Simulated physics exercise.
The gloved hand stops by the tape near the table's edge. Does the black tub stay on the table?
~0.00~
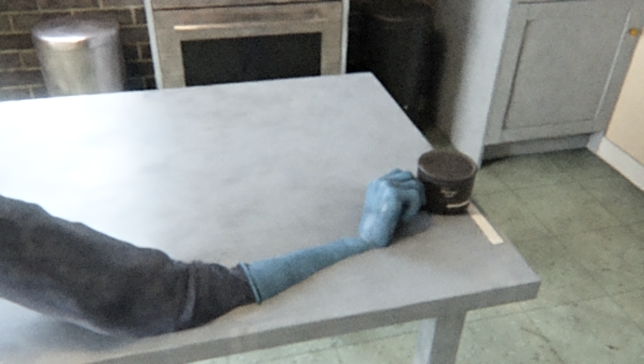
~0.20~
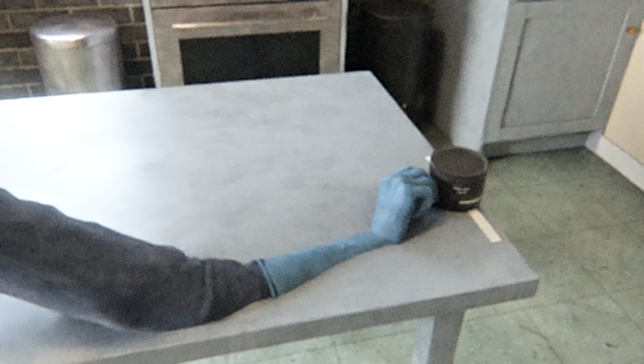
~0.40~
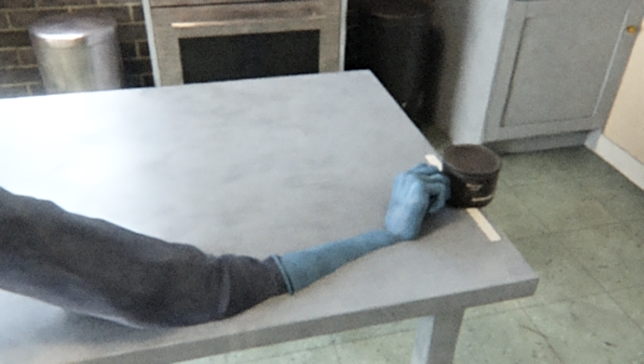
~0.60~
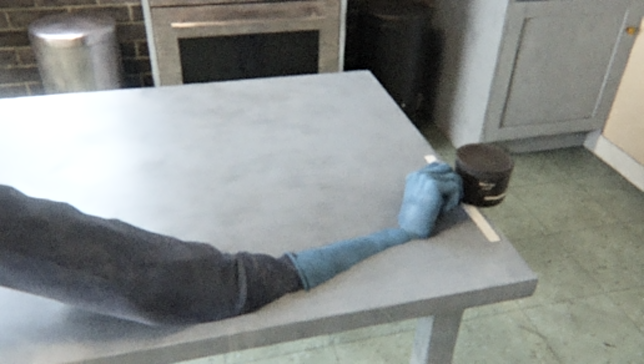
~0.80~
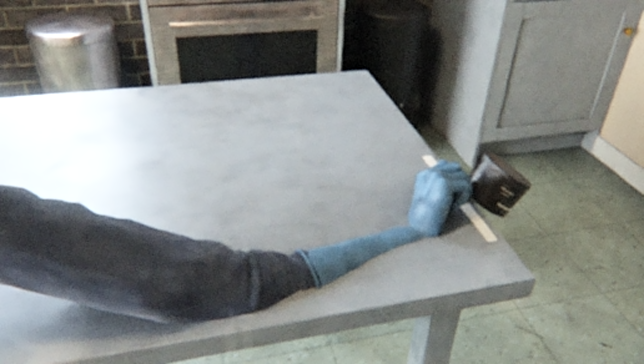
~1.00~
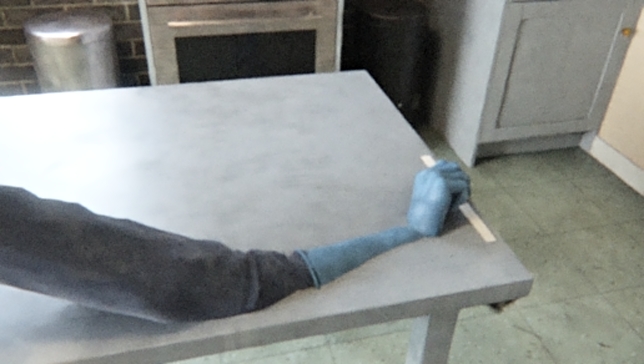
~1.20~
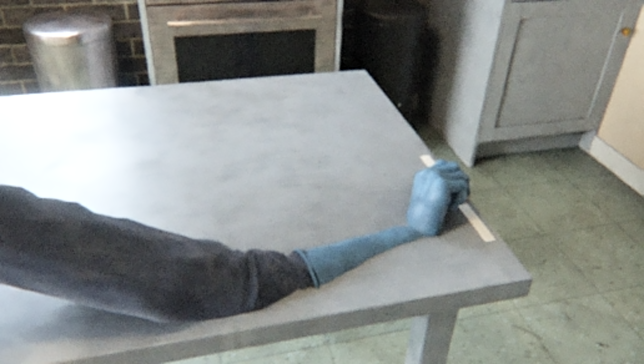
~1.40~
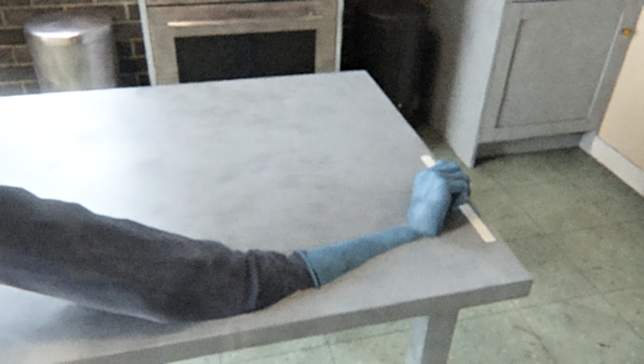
No, the black tub tips over the right edge of the table and falls off.
